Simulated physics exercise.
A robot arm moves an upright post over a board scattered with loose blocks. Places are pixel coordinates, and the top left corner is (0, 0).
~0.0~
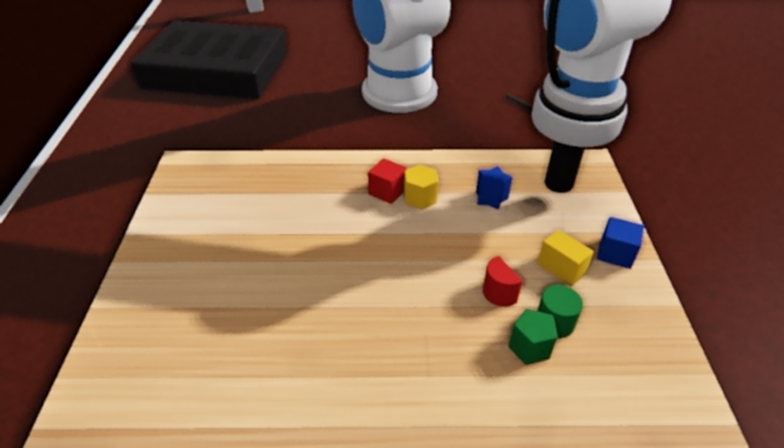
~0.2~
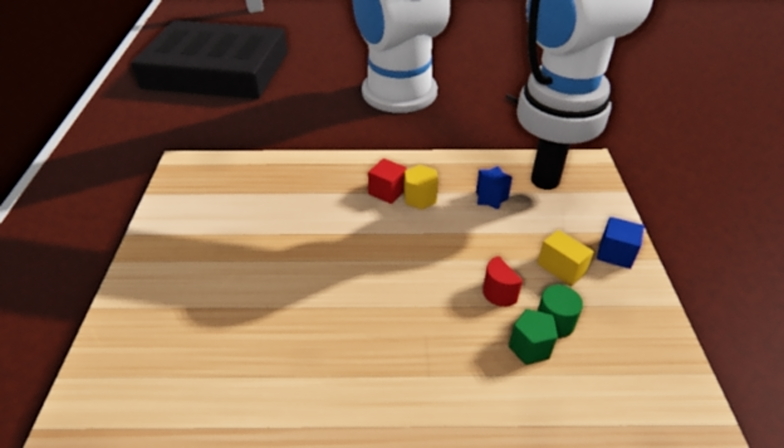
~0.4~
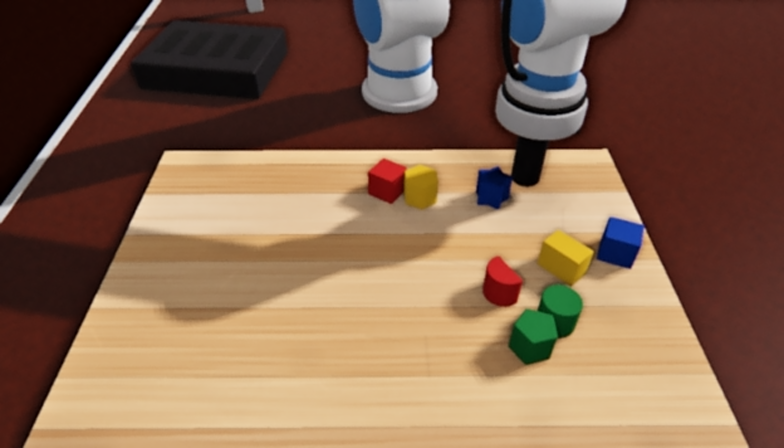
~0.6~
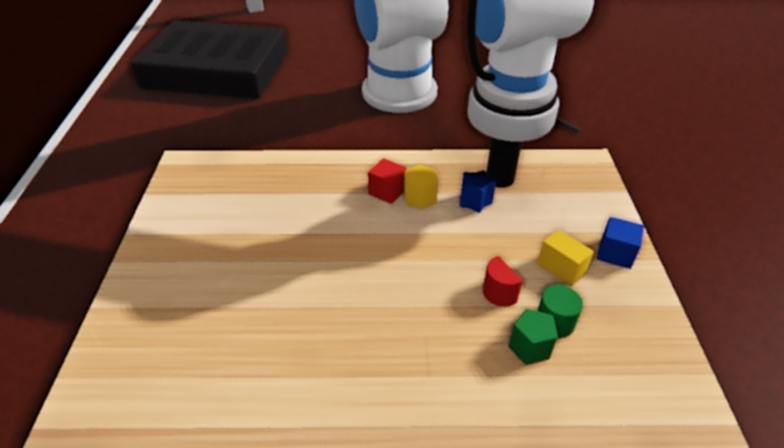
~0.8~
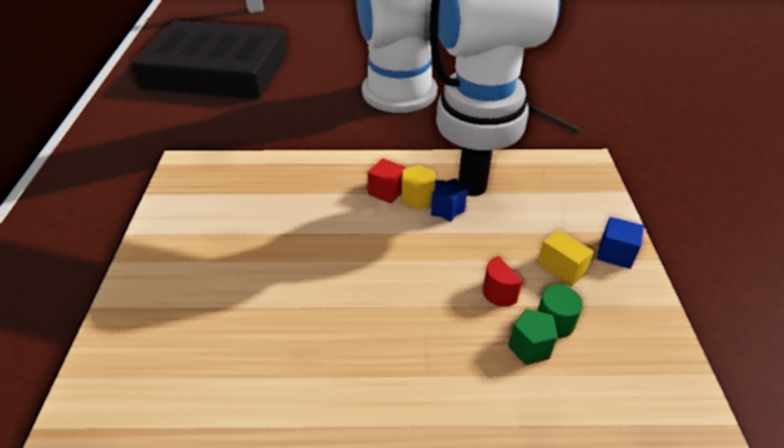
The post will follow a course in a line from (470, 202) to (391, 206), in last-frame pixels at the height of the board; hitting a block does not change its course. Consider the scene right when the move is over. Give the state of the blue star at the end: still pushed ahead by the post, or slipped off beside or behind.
My prediction: No longer in front.
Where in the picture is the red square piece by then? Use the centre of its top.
It is going to be at (361, 160).
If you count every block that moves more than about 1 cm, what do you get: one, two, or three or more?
Moved: 3 or more.
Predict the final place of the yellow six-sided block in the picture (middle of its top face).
The middle of the upper face of the yellow six-sided block will lie at about (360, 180) in the picture.
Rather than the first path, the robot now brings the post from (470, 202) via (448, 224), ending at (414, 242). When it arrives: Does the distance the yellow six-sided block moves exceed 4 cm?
It seems not.
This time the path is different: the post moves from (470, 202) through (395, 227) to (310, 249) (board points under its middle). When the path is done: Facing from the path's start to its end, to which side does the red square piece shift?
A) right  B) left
A (right)
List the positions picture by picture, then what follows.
Post's lower end at (559, 185); red square piece at (387, 169); yellow six-sided block at (421, 175); blue star at (495, 176), in the first picture.
Post at (545, 182); blocks still, in the second picture.
Post at (525, 179); blocks still, in the third picture.
Post at (500, 180); blue star at (478, 179), in the fourth picture.
Post at (472, 188); red square piece at (387, 169); yellow six-sided block at (419, 176); blue star at (449, 187), in the fifth picture.
The first path, step by step. One third of the way, post at (445, 190); red square piece at (383, 167); yellow six-sided block at (409, 179), turned 40° clockwise; blue star at (431, 197), turned 30° anticlockwise.
Two thirds of the way, post at (418, 192); red square piece at (371, 164), turned 25° clockwise; yellow six-sided block at (386, 181), turned 55° clockwise; blue star at (418, 201), turned 60° anticlockwise.
At the end, post at (391, 193); red square piece at (361, 160), turned 50° clockwise; yellow six-sided block at (360, 180), turned 75° clockwise; blue star at (414, 202), turned 80° anticlockwise.
